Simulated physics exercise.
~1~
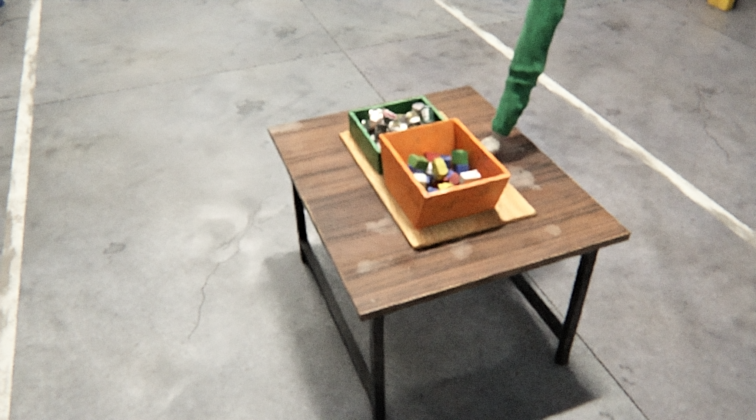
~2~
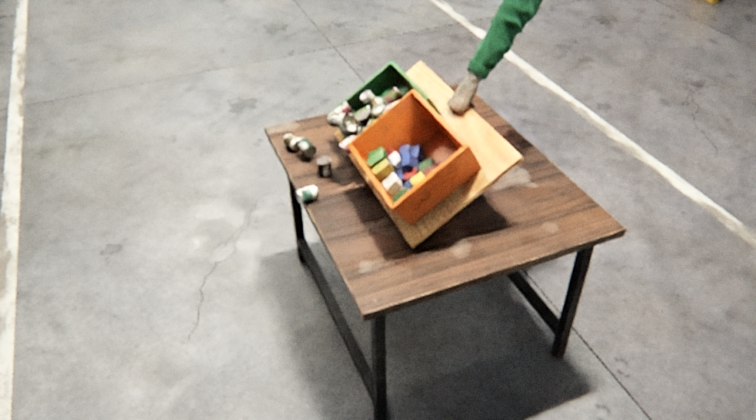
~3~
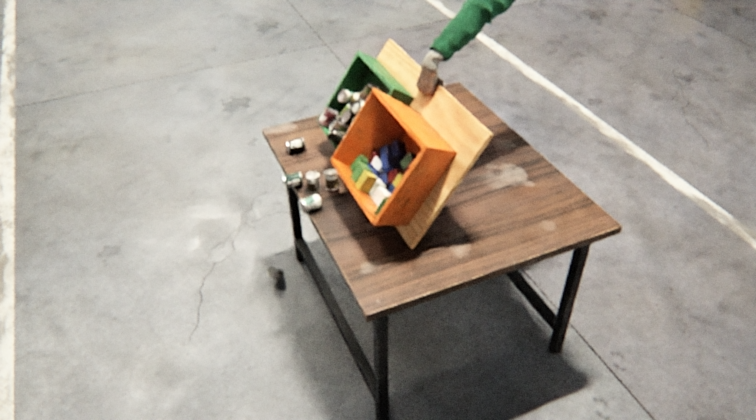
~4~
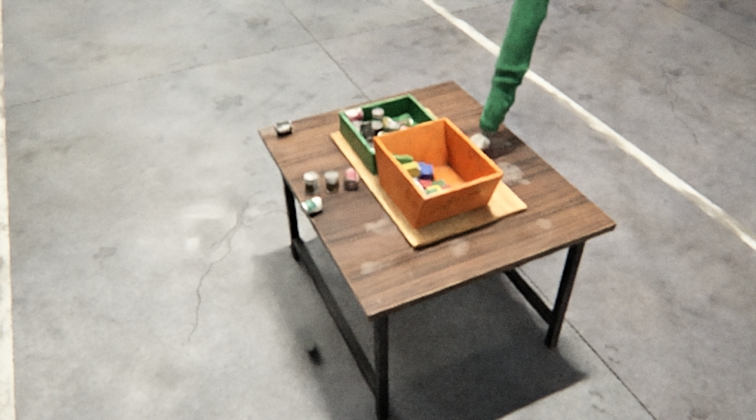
A green-sleeved arm tips two baskets left, spilling a few small tins, then lowers them.
